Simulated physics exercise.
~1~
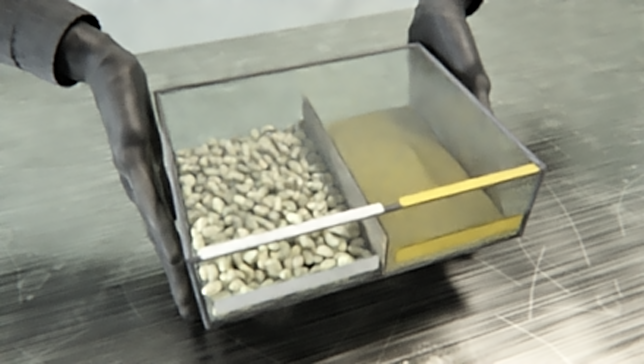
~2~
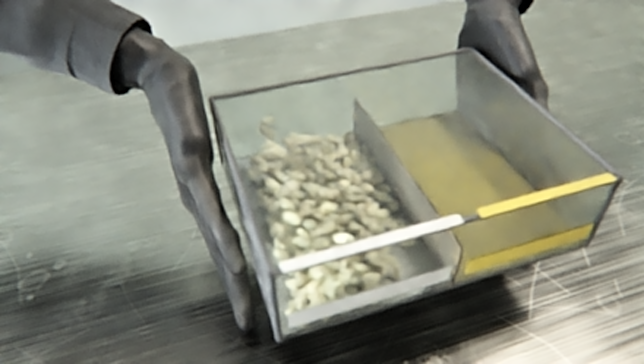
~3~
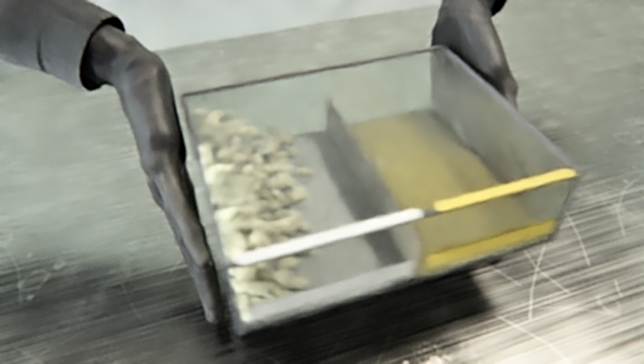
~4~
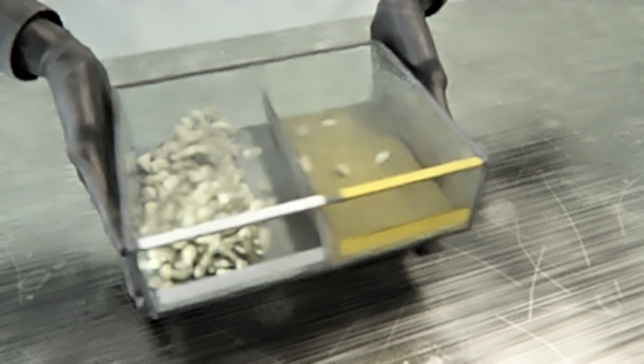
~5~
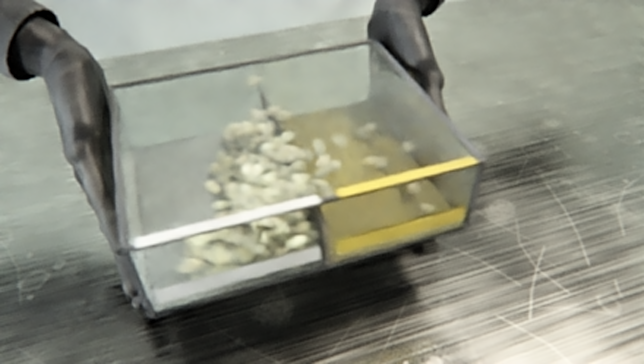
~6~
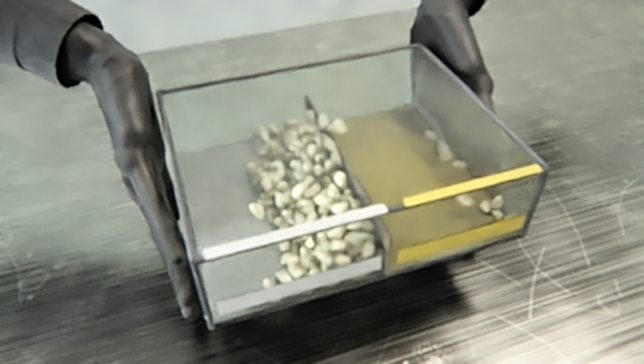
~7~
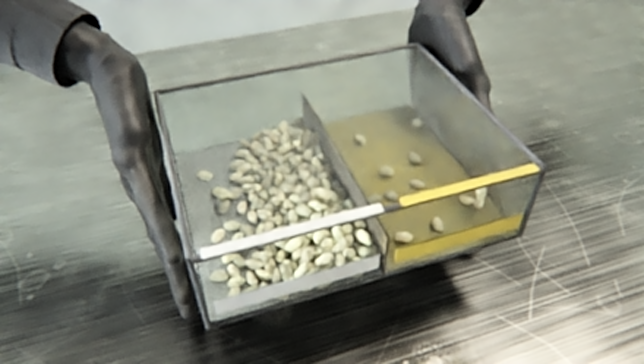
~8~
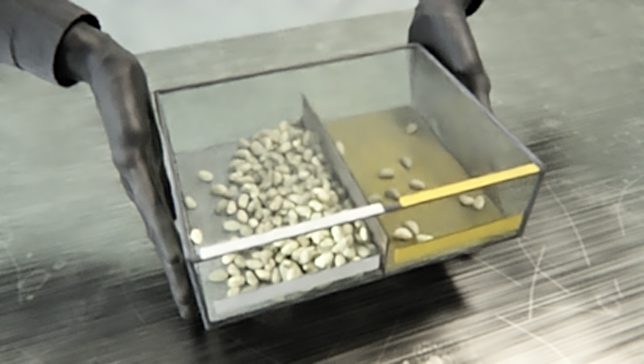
In the video, dark hands hold a clear, lidded box of white beans and shake it from side to side, sending a few over the divider into the yellow compartment. The shaking stops, and most beans rest in the white compartment.
